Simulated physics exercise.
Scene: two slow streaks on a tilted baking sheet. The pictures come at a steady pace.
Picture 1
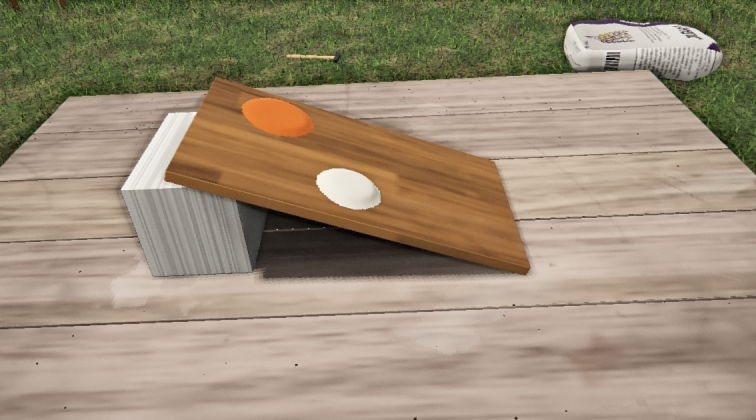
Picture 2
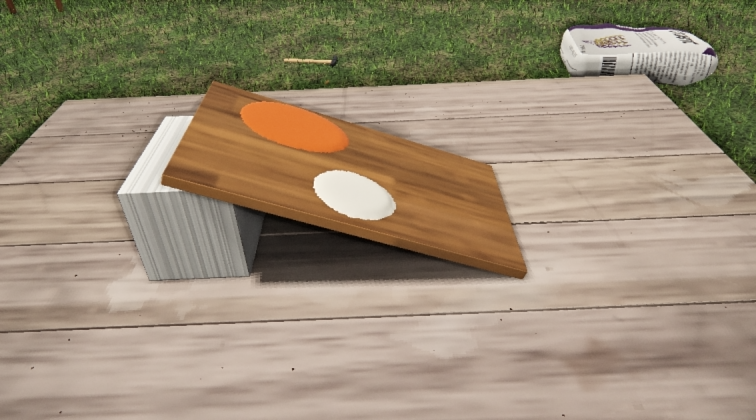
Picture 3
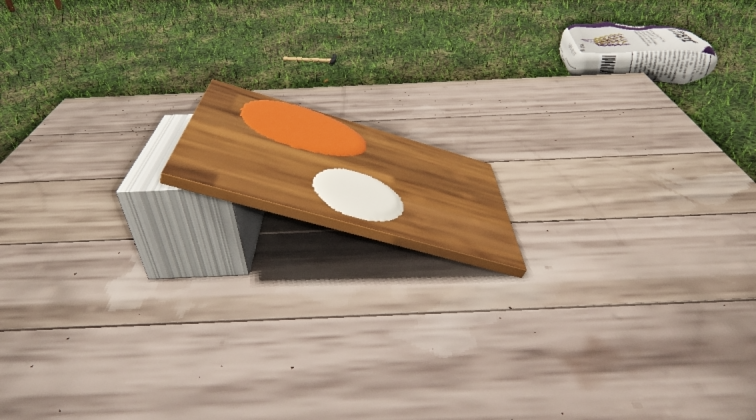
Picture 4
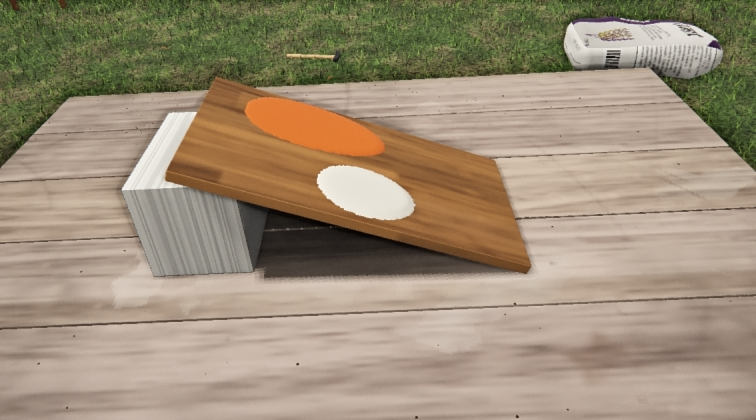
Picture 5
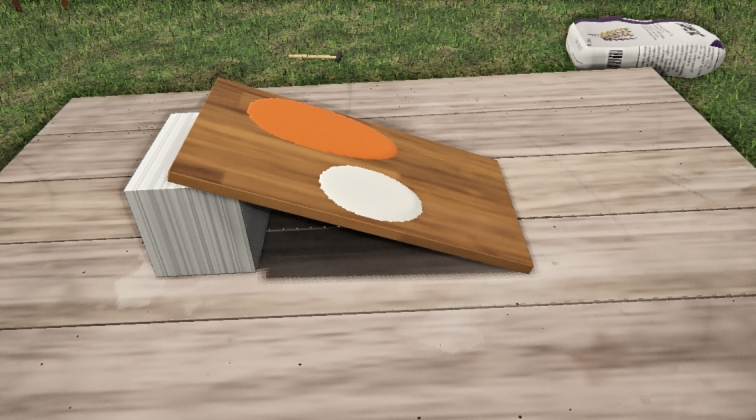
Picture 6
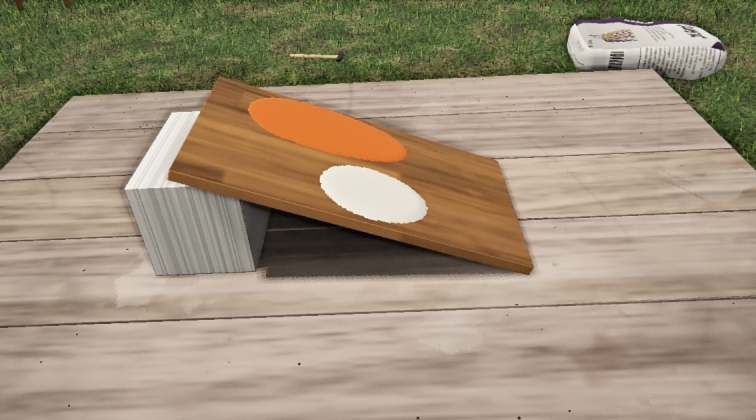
An orange patch and a white patch of sauce spread slowly down a tilted wooden board propped on a pale block, the orange one stretching much farther than the white.
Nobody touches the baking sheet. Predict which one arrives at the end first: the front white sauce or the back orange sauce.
Back.
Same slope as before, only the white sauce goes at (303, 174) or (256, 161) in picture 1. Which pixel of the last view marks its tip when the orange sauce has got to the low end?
Its tip would sit near (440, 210) in the first try and at (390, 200) in the second.
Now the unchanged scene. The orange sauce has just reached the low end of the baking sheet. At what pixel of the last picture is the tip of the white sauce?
Around (477, 221).
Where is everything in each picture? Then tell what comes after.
In the first frame, tip of the white sauce half way down; tip of the orange sauce (305, 123) a quarter of the way down.
In the second frame, tip of the white sauce (386, 202) half way down; tip of the orange sauce half way down.
In the third frame, tip of the white sauce three quarters of the way down; tip of the orange sauce (357, 142) half way down.
In the fourth frame, tip of the white sauce (406, 201) three quarters of the way down; tip of the orange sauce half way down.
In the fifth frame, tip of the white sauce three quarters of the way down; tip of the orange sauce (389, 147) half way down.
In the sixth frame, tip of the white sauce (416, 204) three quarters of the way down; tip of the orange sauce three quarters of the way down.
Next, the white sauce is three quarters of the way down; the orange sauce is three quarters of the way down.
After that, the white sauce is three quarters of the way down; the orange sauce is close to the edge.
Finally, the white sauce is three quarters of the way down; the orange sauce is at the low edge.
